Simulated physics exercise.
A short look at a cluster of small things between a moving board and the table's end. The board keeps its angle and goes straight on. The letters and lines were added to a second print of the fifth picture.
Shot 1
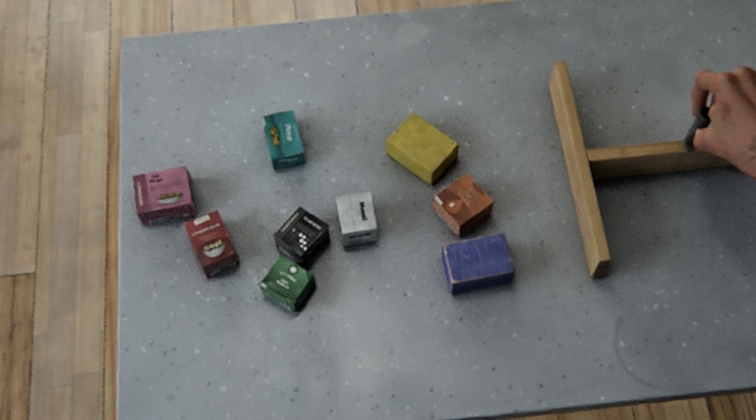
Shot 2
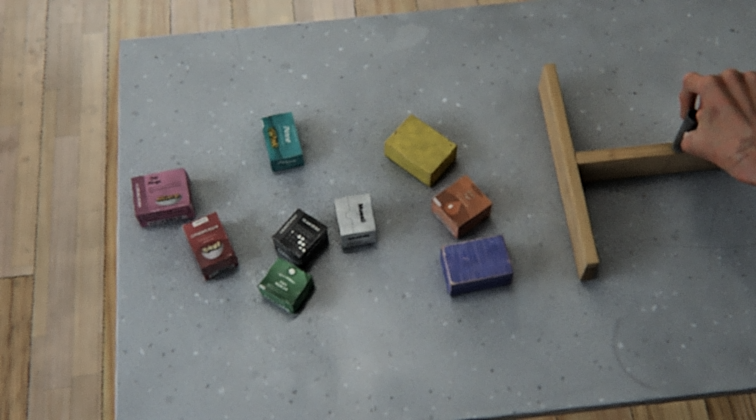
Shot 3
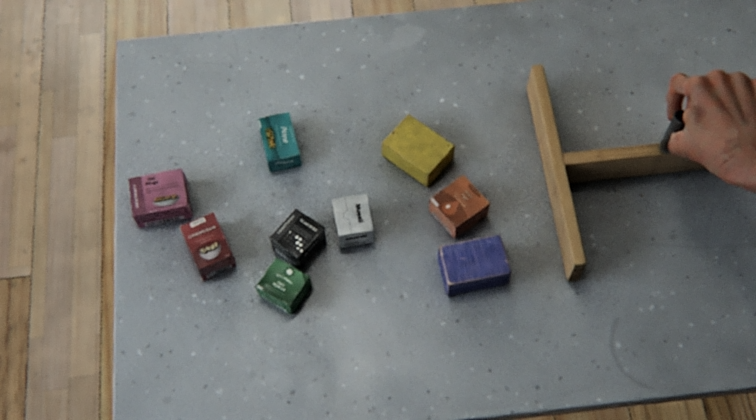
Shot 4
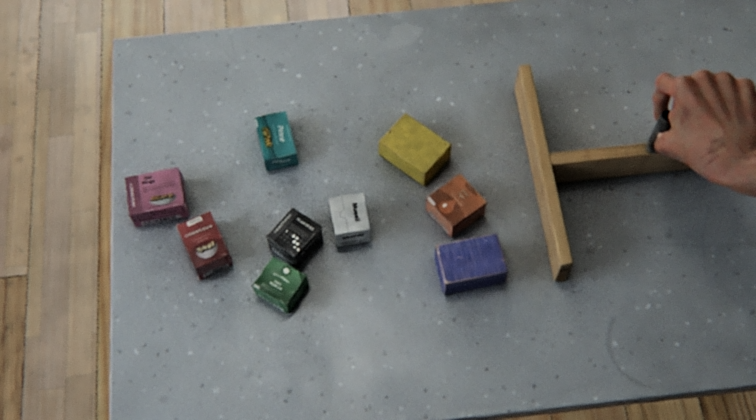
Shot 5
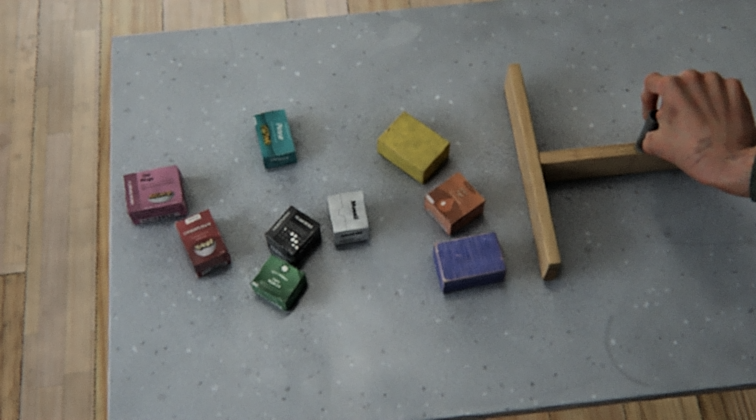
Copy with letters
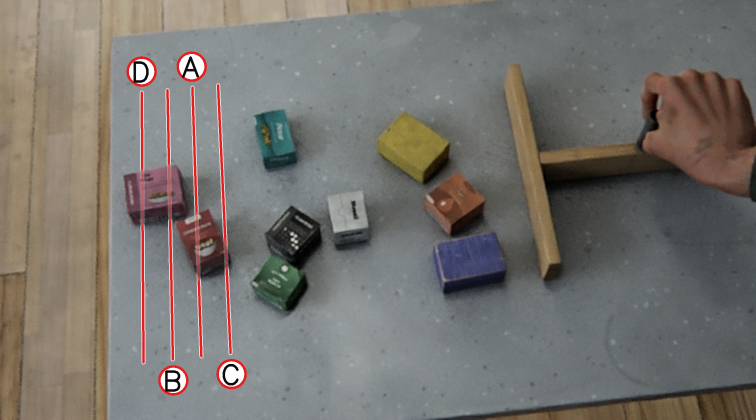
At first, a hand at the right grips a T-shaped wooden board on a speckled grey table, with a cluster of small colourful boxes to its left. The hand then slides the board steadily leftward, narrowing the gap to the orange box and blue block, while the boxes stay in their arrangement, untouched.
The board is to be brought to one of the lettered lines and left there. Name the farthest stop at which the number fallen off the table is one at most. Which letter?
C is the last line within the limit.
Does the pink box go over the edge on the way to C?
No.
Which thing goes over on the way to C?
The red packet goes over.
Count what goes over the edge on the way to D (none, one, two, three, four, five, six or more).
By then, six or more.
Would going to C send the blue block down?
No.
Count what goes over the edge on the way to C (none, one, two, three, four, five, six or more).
By then, one.
On the marked copy, A at (197, 213); B at (170, 216); C at (224, 210); D at (143, 219).
Following C. Soon after the start, board (424, 169); blue block (397, 269); yellow block (377, 145).
Later, board (312, 181); red packet (170, 247); black box (209, 249).
In the end, board (223, 190); red packet over the edge; black box (120, 259); one fallen.
As for the rest, A drops three; B drops six; D drops six.
